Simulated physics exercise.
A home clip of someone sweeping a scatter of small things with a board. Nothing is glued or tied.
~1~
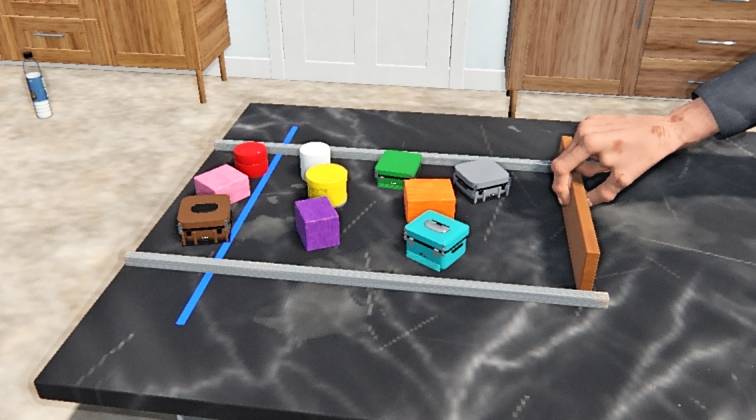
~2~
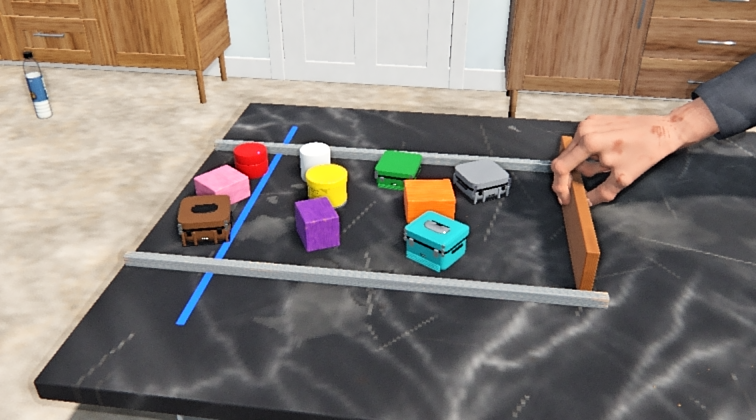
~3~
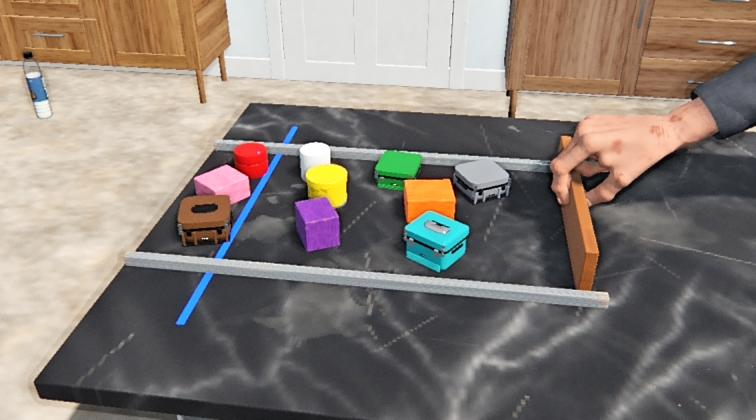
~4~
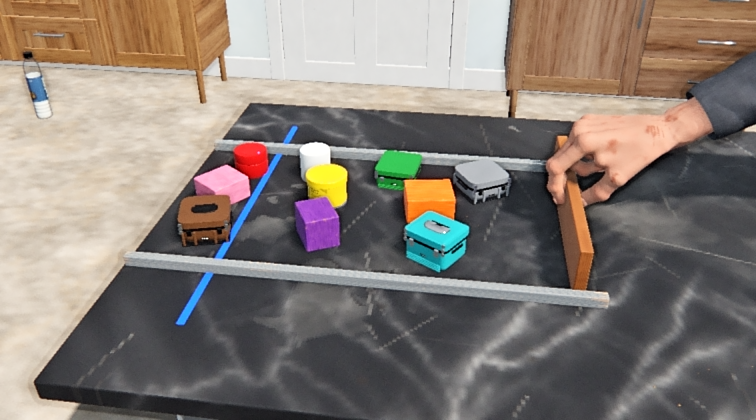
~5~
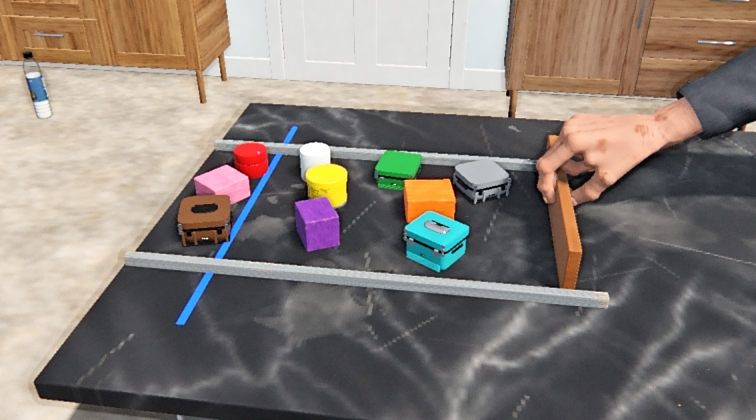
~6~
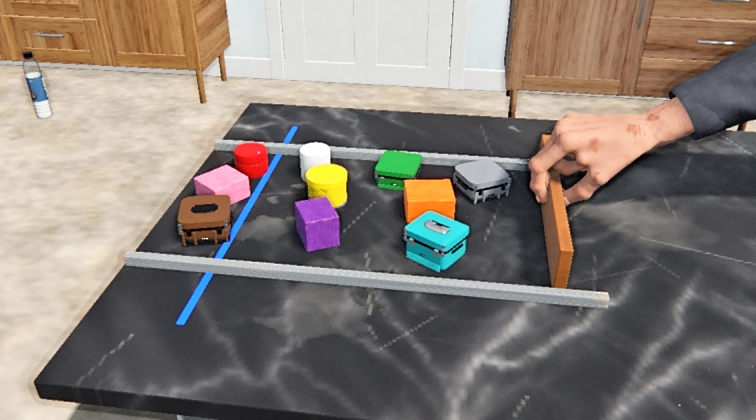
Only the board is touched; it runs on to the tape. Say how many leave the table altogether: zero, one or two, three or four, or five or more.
Here the number that fall off is three or four.
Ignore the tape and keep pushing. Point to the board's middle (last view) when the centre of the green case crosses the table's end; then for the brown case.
About (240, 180), and (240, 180) for the other.
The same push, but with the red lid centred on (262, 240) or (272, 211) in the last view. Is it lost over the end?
In that order, it holds on; stays on.
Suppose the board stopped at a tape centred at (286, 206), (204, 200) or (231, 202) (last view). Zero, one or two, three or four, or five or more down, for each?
For each place: 1 or 2; more than four; five or over.
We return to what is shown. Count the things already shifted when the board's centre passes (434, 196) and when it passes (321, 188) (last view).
First 4, then 9.
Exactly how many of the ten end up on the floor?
The count is 3.
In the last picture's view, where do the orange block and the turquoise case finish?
Near (232, 185) and (202, 230).
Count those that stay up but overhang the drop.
3 of them.
Soon after, none off yet; pink block at rest near (223, 187); brown case at rest near (206, 220); red lid at rest near (251, 160).
At rest, the number that fall off is three or four; fallen, white lid, red lid and pink block.
